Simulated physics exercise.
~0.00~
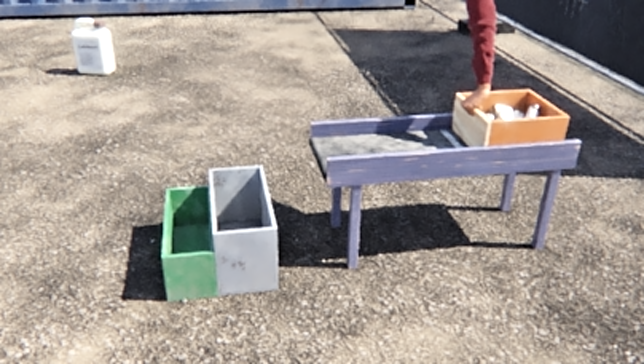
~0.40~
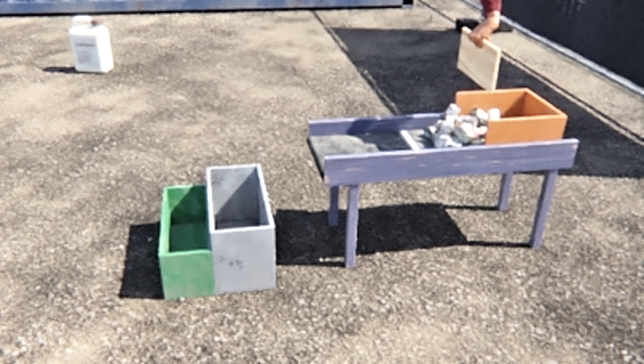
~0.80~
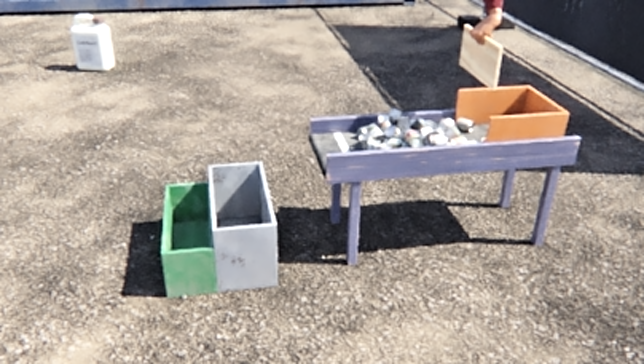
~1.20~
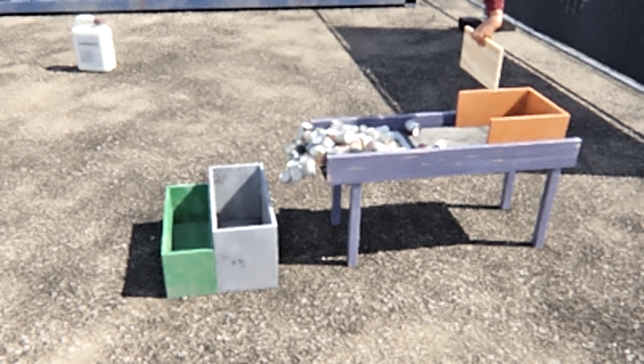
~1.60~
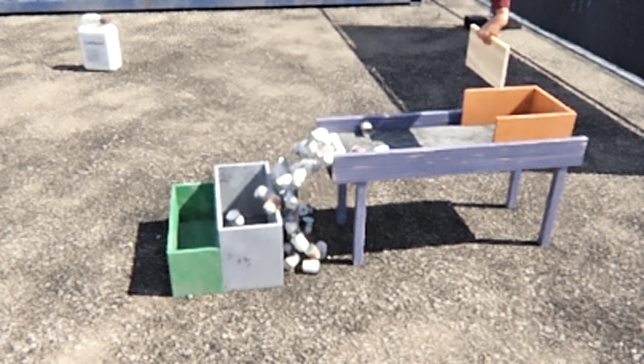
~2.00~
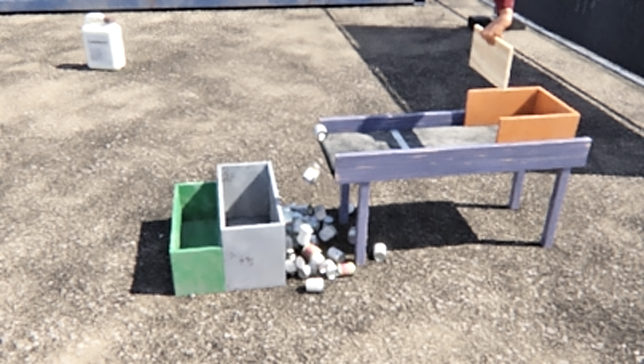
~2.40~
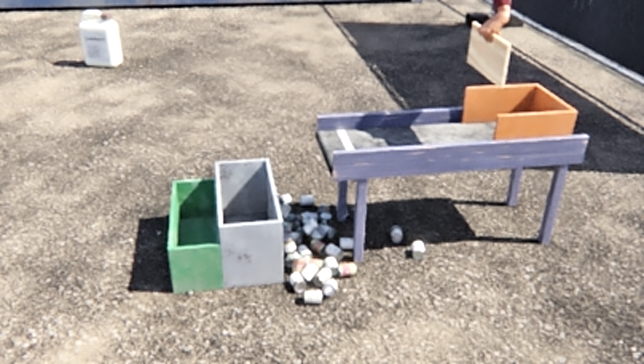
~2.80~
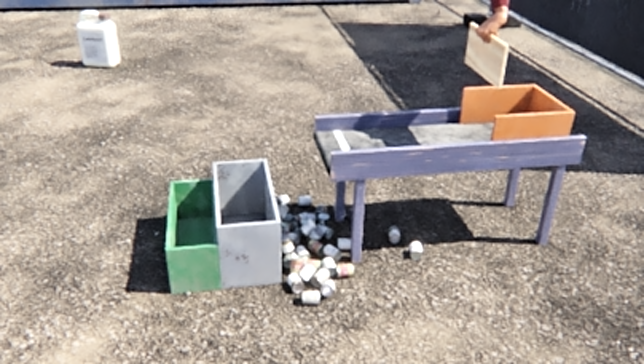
We see a hand lift a gate from an orange pen on a purple-sided conveyor, and small tins ride left along the belt and spill off its end, a few dropping into the grey tub while most land in a heap on the ground short of it.
